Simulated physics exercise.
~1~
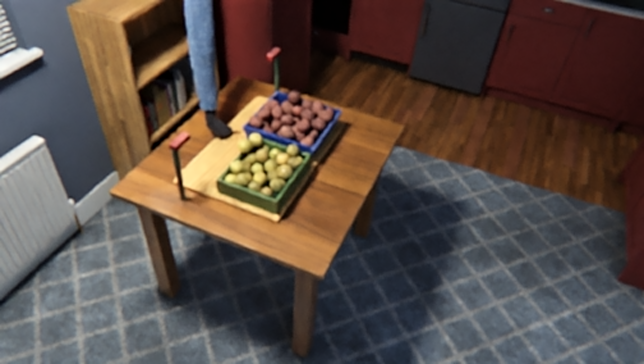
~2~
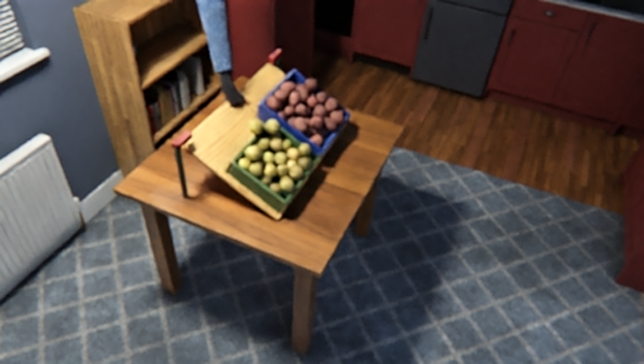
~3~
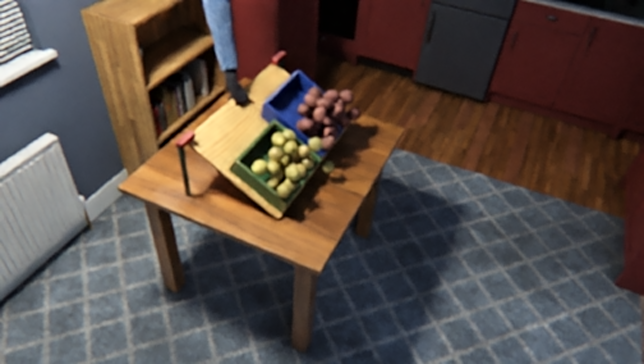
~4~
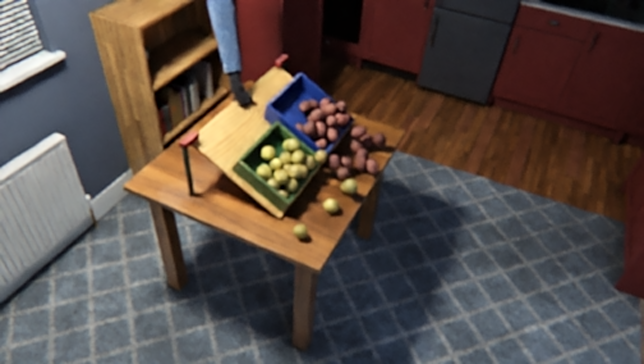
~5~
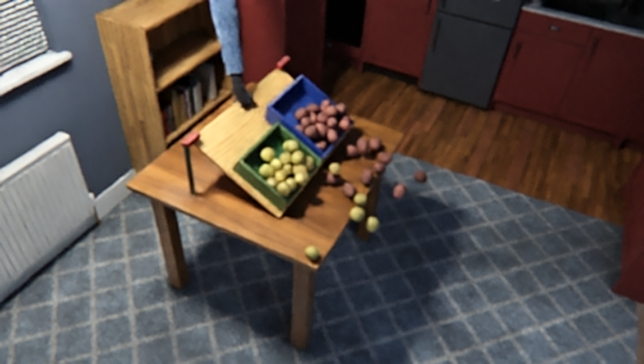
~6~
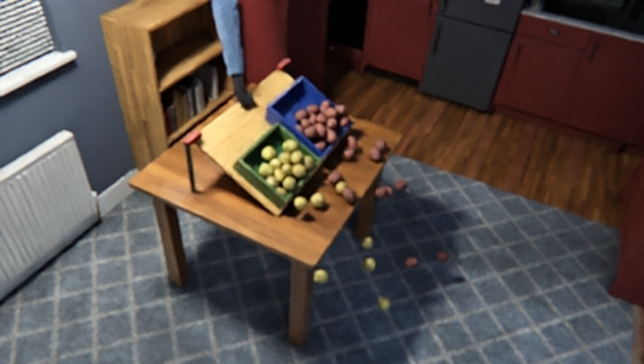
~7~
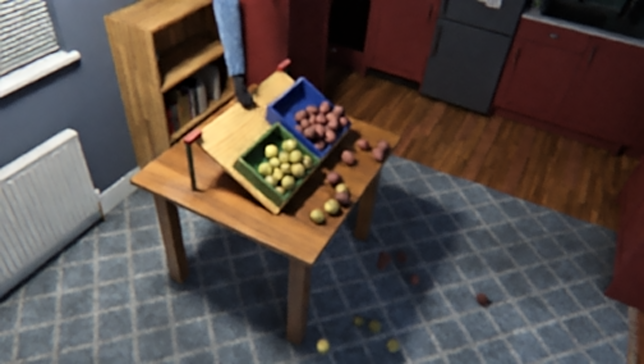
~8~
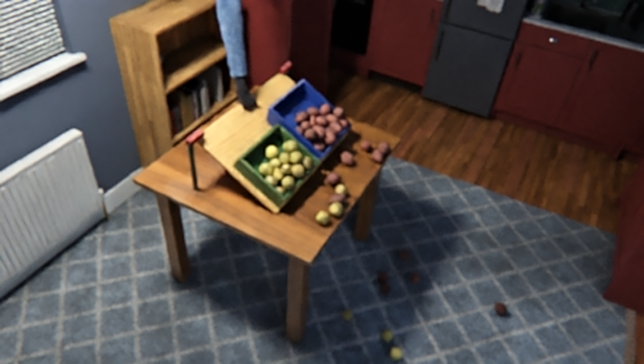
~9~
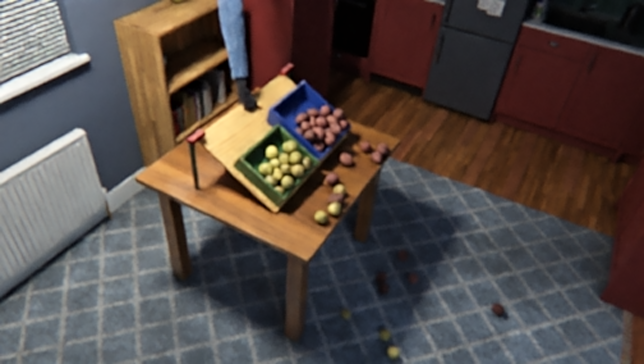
In a kitchen with a patterned blue floor, a blue tub of red potatoes and a green tub of yellow apples sit side by side on a board on a wooden table. A dark-gloved hand in a blue sleeve tips the board, raising its left side so both tubs slant to the right. The potatoes slide toward the low end and spill over the wall, and some apples follow. Several pieces roll across the tabletop and drop off the edge to the floor. The board stays tilted, with most of the contents still in the tubs and the strays resting on table and floor.
